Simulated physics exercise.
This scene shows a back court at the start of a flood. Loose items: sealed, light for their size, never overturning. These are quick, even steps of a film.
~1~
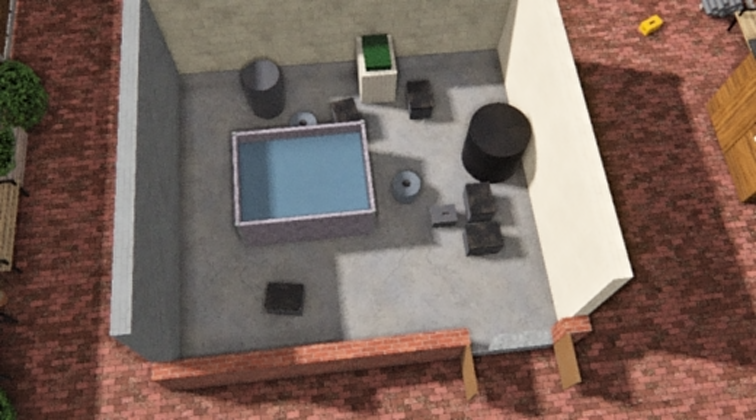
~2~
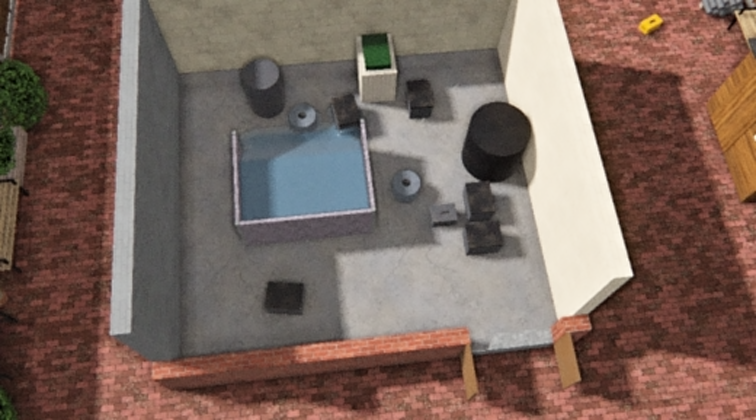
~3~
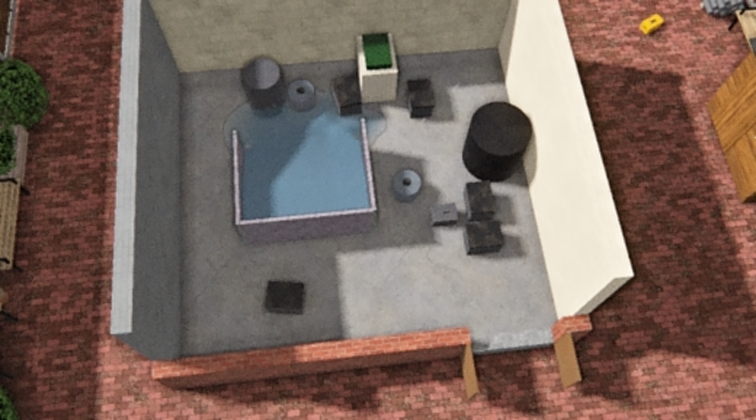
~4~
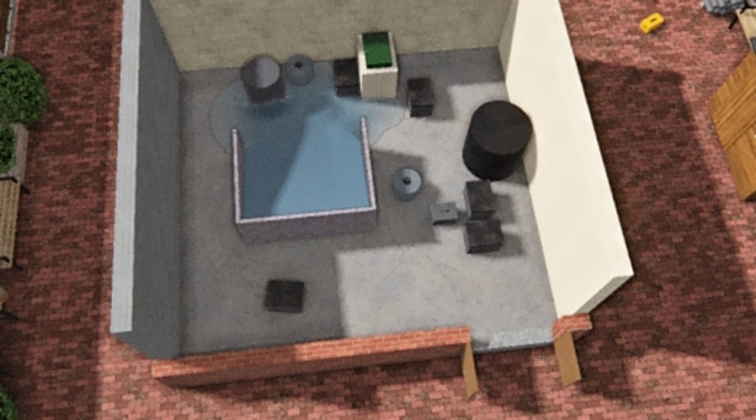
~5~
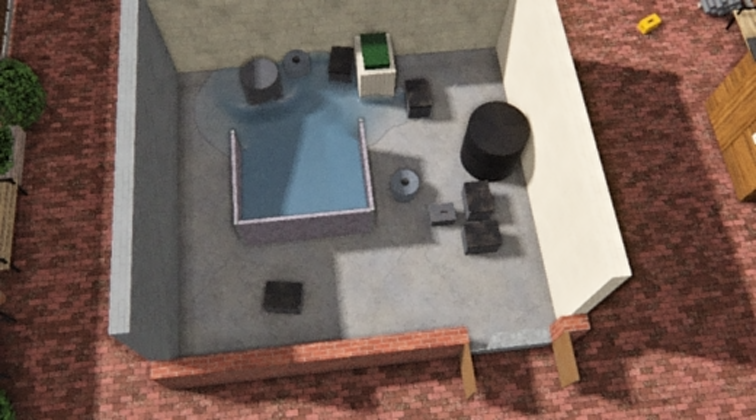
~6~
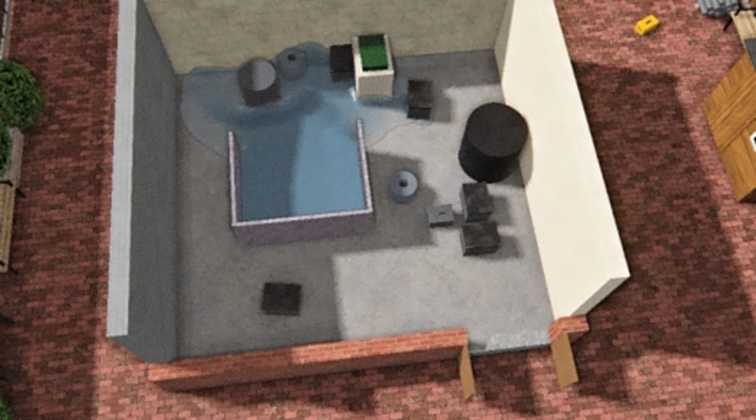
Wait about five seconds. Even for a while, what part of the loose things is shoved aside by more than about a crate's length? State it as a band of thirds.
The portion moved well away reaches the top third.
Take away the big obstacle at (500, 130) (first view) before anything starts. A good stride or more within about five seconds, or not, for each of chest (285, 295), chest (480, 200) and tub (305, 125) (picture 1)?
In order: Stayed put, got displaced, got displaced.
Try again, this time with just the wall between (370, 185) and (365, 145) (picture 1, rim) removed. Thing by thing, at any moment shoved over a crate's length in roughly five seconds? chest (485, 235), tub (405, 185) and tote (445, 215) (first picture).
Order as asked: Sent that far; sent that far; sent that far.
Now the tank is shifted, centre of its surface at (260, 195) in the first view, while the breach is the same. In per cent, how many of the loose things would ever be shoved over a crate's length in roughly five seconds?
I reckon around 90 percent of them.
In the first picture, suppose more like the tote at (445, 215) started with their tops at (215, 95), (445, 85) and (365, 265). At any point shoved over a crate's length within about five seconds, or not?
In sequence: Knocked well away; knocked well away; hardly budges.
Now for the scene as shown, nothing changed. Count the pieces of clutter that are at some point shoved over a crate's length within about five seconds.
The total here is 6.
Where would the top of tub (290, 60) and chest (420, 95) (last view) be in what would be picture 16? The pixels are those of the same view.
The tops should be near (218, 90) and near (495, 104).
A moment on, 2 of 8 are well off their spots; 2 afloat.
Next, 3 of 8 are well off their spots; 3 afloat.
Later, 5 of 8 are well off their spots; 3 afloat.
In the end, 6 of 8 are well off their spots, and 6 have been at some point; 4 afloat.
